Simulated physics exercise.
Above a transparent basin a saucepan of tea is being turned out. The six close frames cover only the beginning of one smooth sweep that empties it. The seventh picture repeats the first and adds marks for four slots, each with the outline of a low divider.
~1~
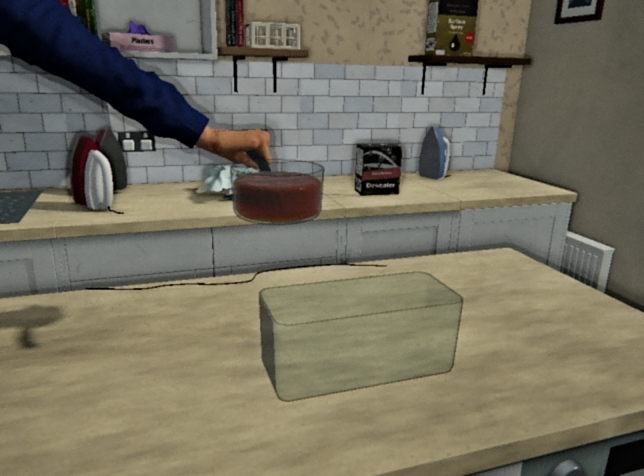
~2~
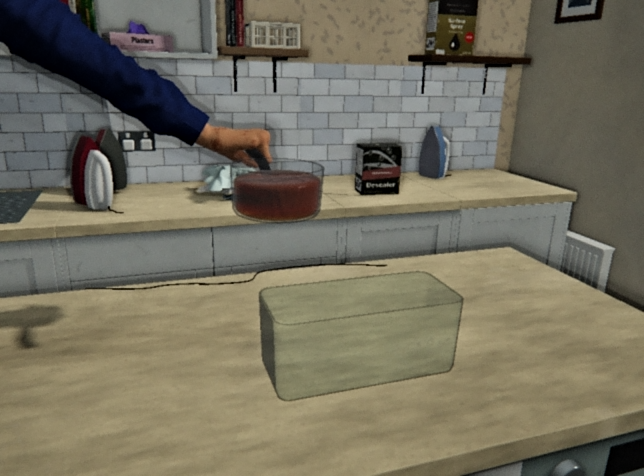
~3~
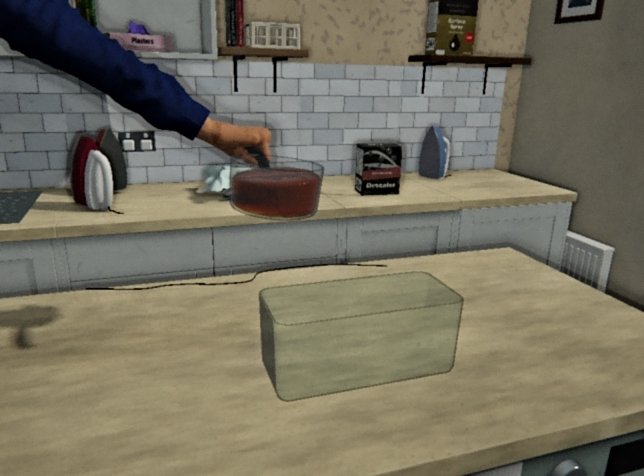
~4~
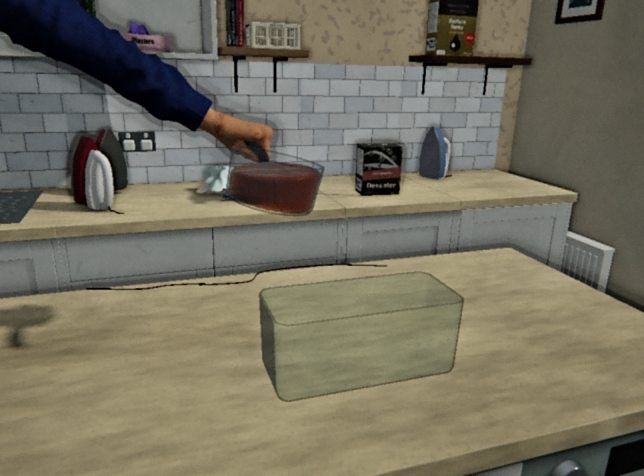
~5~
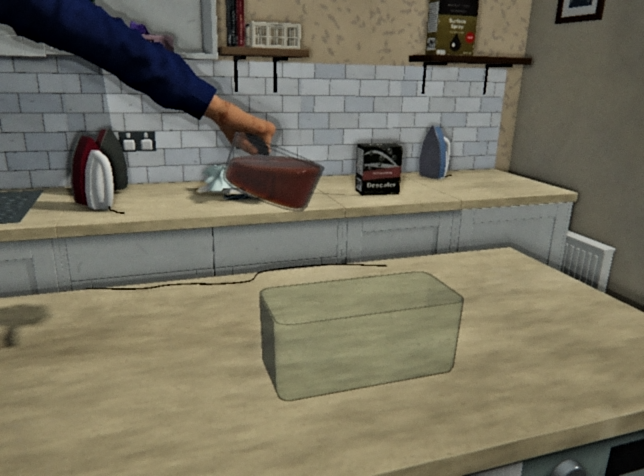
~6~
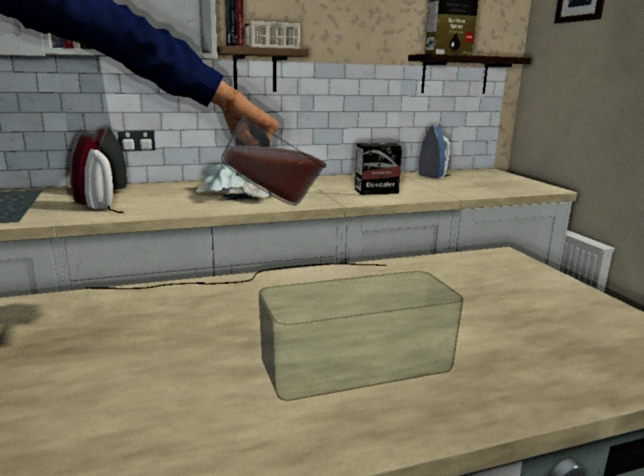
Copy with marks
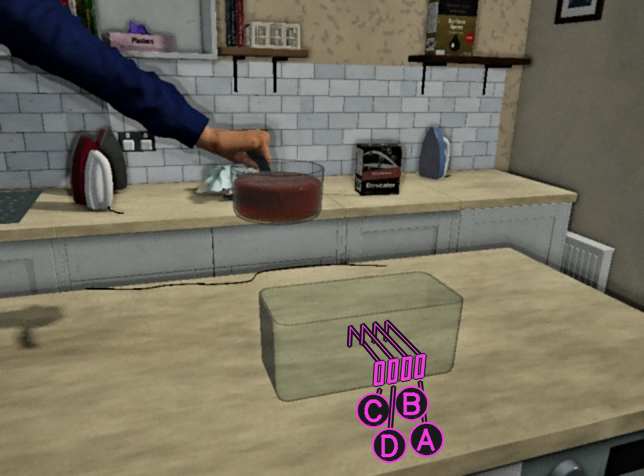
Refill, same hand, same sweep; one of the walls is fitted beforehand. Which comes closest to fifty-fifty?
It is B.
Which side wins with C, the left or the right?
More ends on the right.
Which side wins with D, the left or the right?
The right side.
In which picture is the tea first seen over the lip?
Picture 6.
In magenta, A at (420, 382); B at (407, 384); C at (379, 389); D at (393, 387).
For position A, about 77 % ends left of the wall and 20 % right of it; 3 % is lost outside.
For position B, about 47 % ends left of the wall and 50 % right of it; 3 % is lost outside.
For position C, about 12 % ends left of the wall and 86 % right of it.
For position D, about 24 % ends left of the wall and 74 % right of it.
